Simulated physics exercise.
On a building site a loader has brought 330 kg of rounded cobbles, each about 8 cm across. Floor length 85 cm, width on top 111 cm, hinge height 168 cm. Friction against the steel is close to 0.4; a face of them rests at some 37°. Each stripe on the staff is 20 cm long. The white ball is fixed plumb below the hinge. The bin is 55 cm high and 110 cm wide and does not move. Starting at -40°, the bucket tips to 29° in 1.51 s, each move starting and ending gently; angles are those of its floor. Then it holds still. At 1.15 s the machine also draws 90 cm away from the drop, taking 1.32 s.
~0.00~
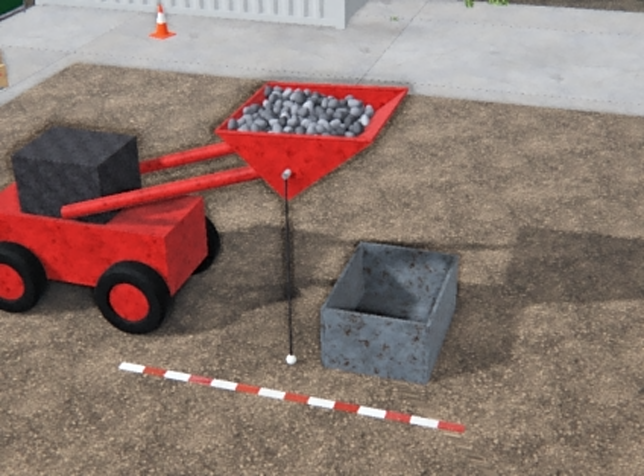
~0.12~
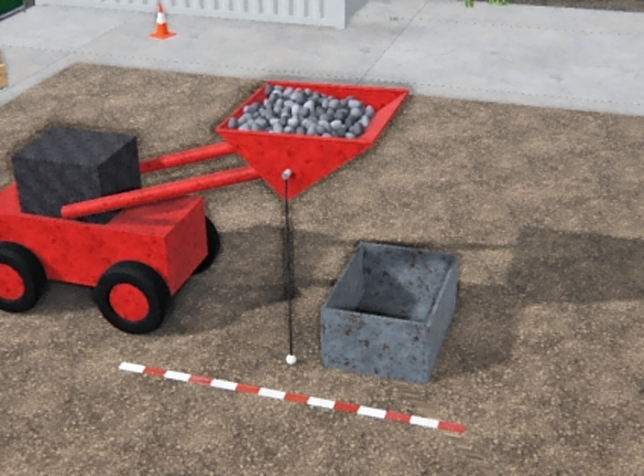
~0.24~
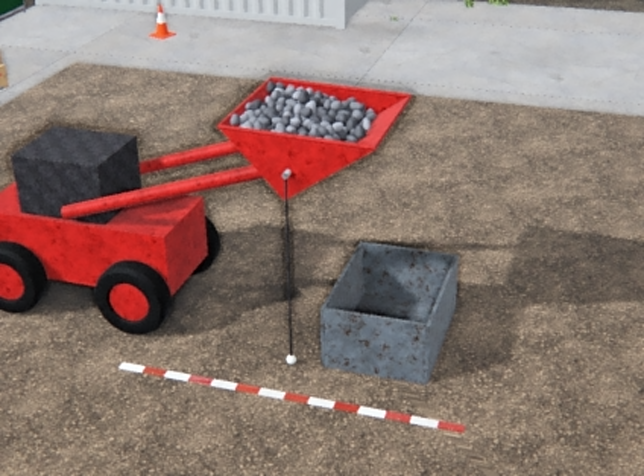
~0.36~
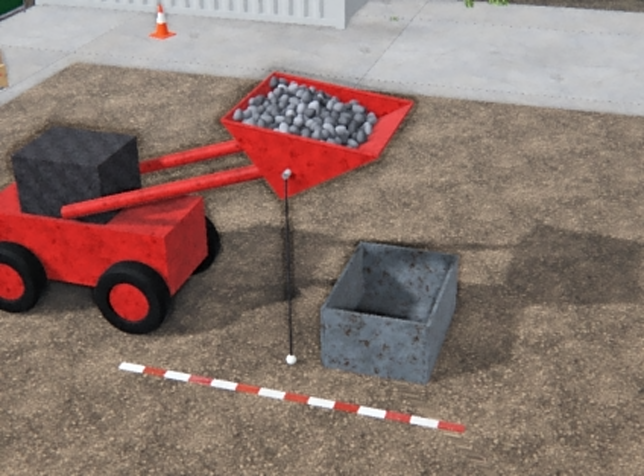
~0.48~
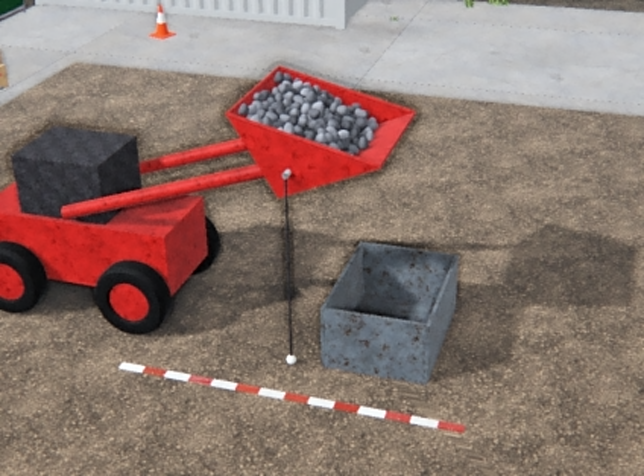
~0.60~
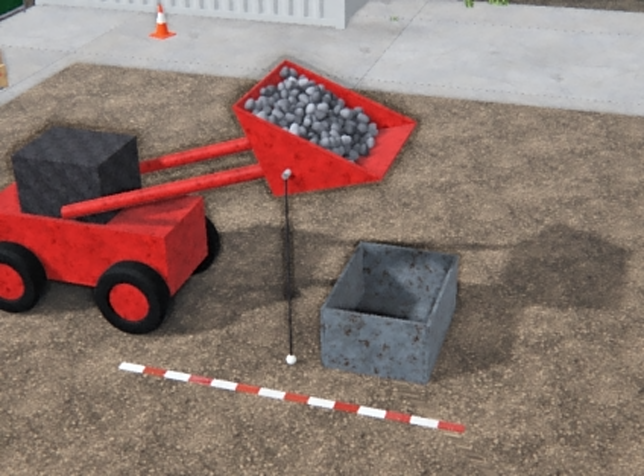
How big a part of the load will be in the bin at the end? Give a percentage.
Roughly 75 per cent ends in the bin.
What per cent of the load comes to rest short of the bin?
Some 15 per cent of the load.
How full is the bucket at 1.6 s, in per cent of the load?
About 45 per cent.
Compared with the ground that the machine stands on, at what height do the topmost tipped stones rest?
Some 34 cm above that level.
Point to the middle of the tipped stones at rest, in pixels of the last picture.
Around (390, 324).
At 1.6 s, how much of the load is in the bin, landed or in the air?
Some 55 per cent.
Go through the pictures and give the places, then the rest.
In the first picture, the bucket is at -40°, its lip at (372, 141); the top of the load is at (298, 99).
The second picture shows lip at (373, 143), floor tilted -39°, highest stones at (294, 98); the stones move at 0.1 m/s on average.
The third picture shows lip at (375, 148), floor tilted -35°, highest stones at (287, 95); the stones move at 0.1 m/s on average.
The fourth picture shows lip at (378, 157), floor tilted -30°, highest stones at (289, 92); the stones move at 0.2 m/s on average.
In the fifth picture, the bucket is at -23°, its lip at (380, 167); the top of the load is at (292, 88); the stones move at 0.2 m/s on average.
In the sixth picture, the bucket is at -16°, its lip at (381, 179); the top of the load is at (289, 85); the stones move at 0.3 m/s on average.
After 1.1 s the floor is at 18°; 100 % in the bucket; the foremost stones are at (372, 184).
After 1.6 s the floor is at 29°; 44 % in the bucket, 53 % in the bin, 3 % beside or beyond the bin; the foremost stones are at (436, 303).
After 2.9 s the floor is at 29°; 0 % in the bucket, 17 % short of the bin, 77 % in the bin, 6 % beside or beyond the bin; the foremost stones are at (483, 318).
After 5.5 s the floor is at 29°; 0 % in the bucket, 17 % short of the bin, 77 % in the bin, 6 % beside or beyond the bin; the foremost stones are at (483, 318).
